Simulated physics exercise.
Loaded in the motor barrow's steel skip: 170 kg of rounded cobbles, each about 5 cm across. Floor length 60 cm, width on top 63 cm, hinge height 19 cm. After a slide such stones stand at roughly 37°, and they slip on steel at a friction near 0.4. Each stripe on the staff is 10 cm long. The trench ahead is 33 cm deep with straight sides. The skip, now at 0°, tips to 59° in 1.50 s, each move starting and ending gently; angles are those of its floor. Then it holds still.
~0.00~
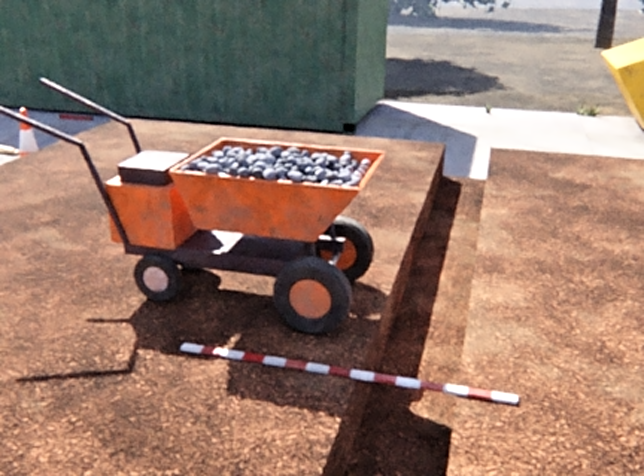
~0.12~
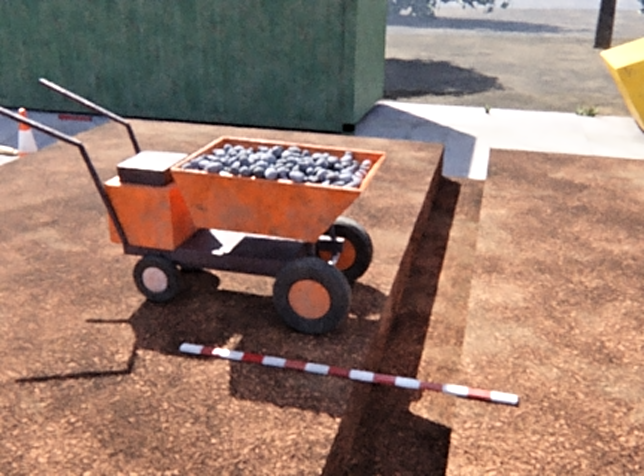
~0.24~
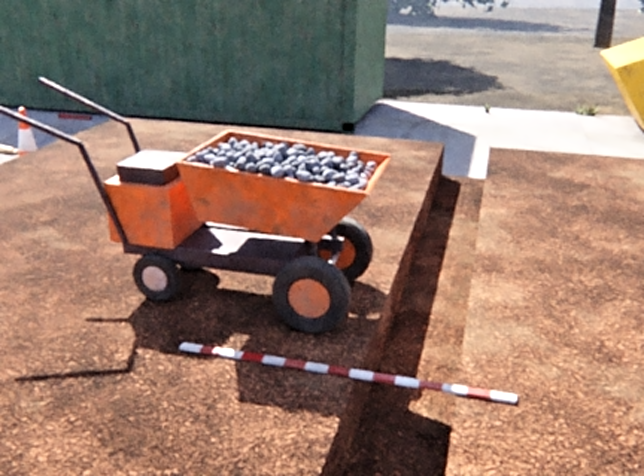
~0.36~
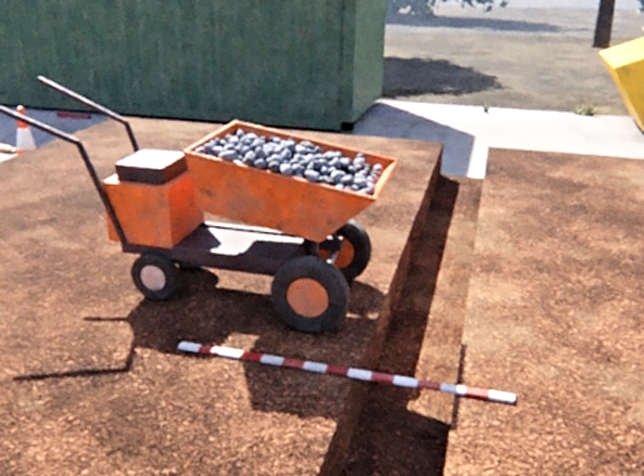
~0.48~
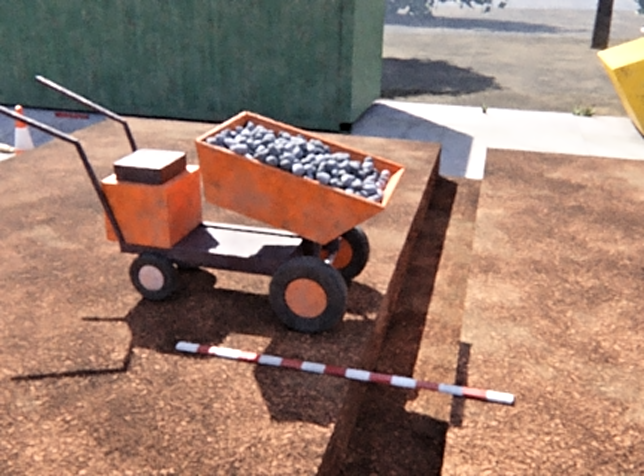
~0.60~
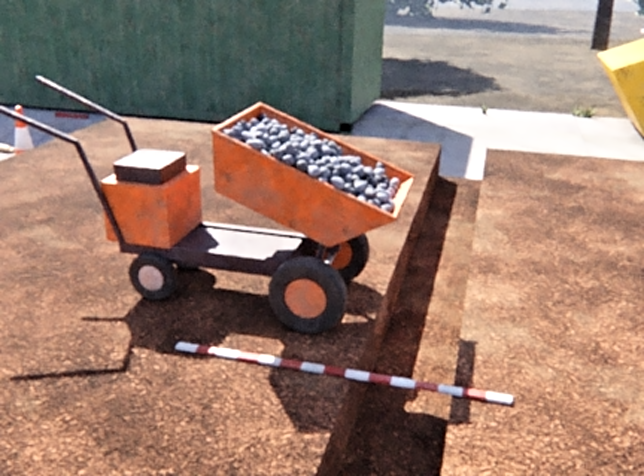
The orange skip full of grey stones on a small motor barrow sat level at first, then gradually tilted forward to the right beside a trench, its back end rising while the wheels stayed put.
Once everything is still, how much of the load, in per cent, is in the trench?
Close to 38 in a hundred.
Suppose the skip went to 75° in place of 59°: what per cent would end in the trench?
In that case some 45 per cent.
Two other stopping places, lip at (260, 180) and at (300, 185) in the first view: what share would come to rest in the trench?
First some 65, then 70 per cent.
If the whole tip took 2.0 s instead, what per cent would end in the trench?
Then about 45 per cent.
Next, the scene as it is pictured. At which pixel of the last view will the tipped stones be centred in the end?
Near (454, 354).
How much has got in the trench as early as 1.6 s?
About 10 per cent by then.
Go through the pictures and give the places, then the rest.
In the first frame, the skip is at 0°, its lip at (359, 190); the top of the load is at (286, 157).
The second frame shows lip at (361, 192), floor tilted 1°, highest stones at (276, 156); the stones move at 0.2 m/s on average.
The third frame shows lip at (367, 194), floor tilted 4°, highest stones at (255, 150); the stones move at 0.3 m/s on average.
The fourth frame shows lip at (375, 200), floor tilted 9°, highest stones at (243, 141); the stones move at 0.4 m/s on average.
In the fifth frame, the skip is at 14°, its lip at (384, 208); the top of the load is at (249, 133); the stones move at 0.5 m/s on average.
The sixth frame shows lip at (396, 219), floor tilted 21°, highest stones at (264, 126); the stones move at 0.5 m/s on average.
After 1.1 s the floor is at 50°; 100 % in the skip; the foremost stones are at (442, 249).
After 1.6 s the floor is at 59°; 76 % in the skip, 9 % in the trench, 16 % past the trench; the foremost stones are at (525, 331).
After 2.0 s the floor is at 59°; 54 % in the skip, 14 % in the trench, 32 % past the trench; the foremost stones are at (604, 350).
After 3.9 s the floor is at 59°; 28 % in the skip, 38 % in the trench, 35 % past the trench; the foremost stones are past the picture's edge.
